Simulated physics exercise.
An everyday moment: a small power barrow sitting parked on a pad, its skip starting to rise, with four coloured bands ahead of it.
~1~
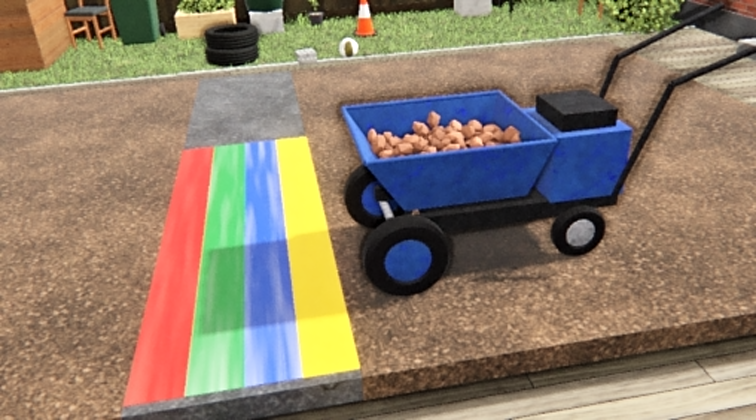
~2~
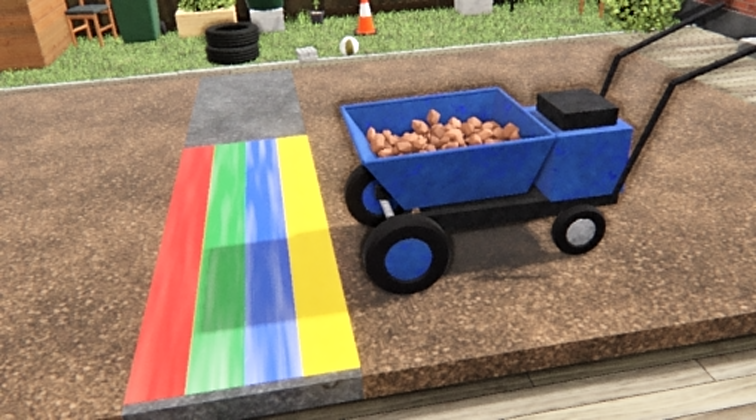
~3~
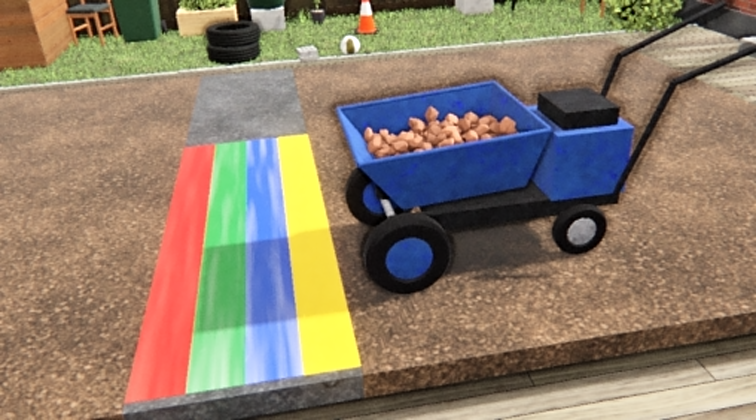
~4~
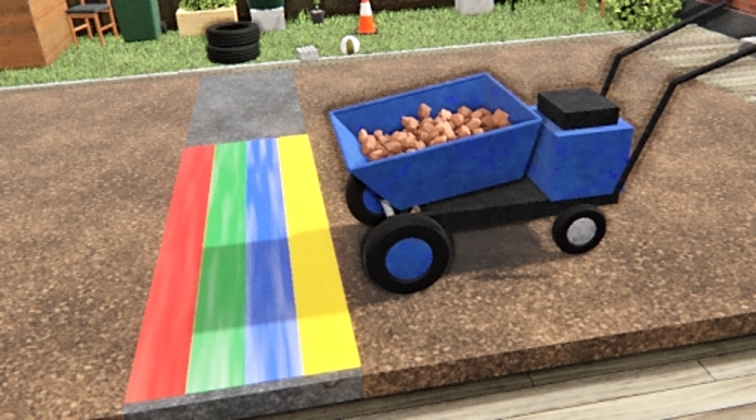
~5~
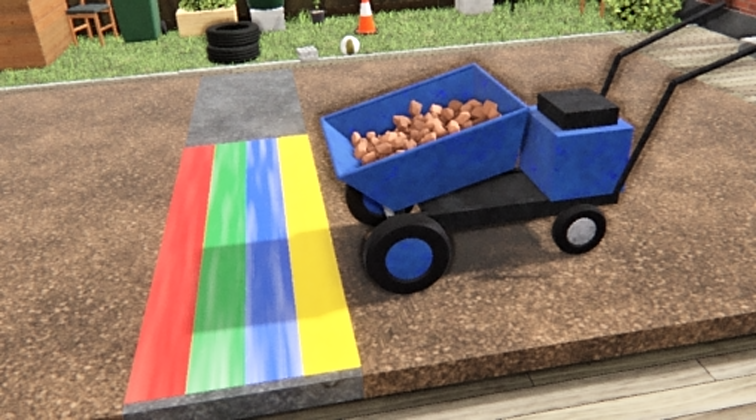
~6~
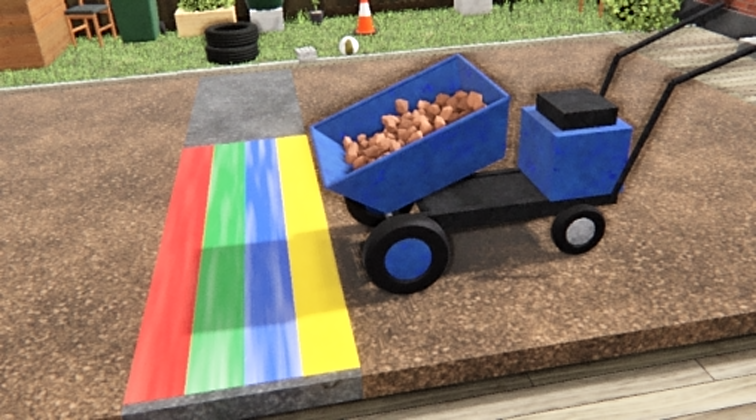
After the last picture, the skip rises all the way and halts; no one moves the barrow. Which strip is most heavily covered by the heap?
The blue strip.
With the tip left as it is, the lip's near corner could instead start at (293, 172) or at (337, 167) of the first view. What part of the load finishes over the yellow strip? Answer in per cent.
Roughly 0 per cent at the first spot and 0 per cent at the second.
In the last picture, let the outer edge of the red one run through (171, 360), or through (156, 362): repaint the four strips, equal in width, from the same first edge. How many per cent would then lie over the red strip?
The first comes to 10 per cent and the second to 10 per cent.
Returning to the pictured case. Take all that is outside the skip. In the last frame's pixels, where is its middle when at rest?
Somewhere around (256, 268) in the last picture.
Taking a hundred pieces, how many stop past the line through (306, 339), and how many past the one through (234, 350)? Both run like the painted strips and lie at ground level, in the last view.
Estimate, first then second: 80 %, 20 %.
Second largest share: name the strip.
Runner-up - the strip in green.
Just after the last frame, skip tipped steeply; every one in the skip.
A moment on, skip tipped right over; almost all in the skip; about a tenth over the blue strip; just a few over the green strip; just a few falling.
Further on, skip tipped right over; roughly a third in the skip; just a few over the yellow strip; roughly a third over the blue strip; roughly a quarter over the green strip; about a tenth over the red strip; just a few off the paint.
When it is over, skip tipped right over; roughly a quarter in the skip; about a tenth over the yellow strip; roughly half over the blue strip; roughly a quarter over the green strip; about a tenth over the red strip; just a few off the paint.
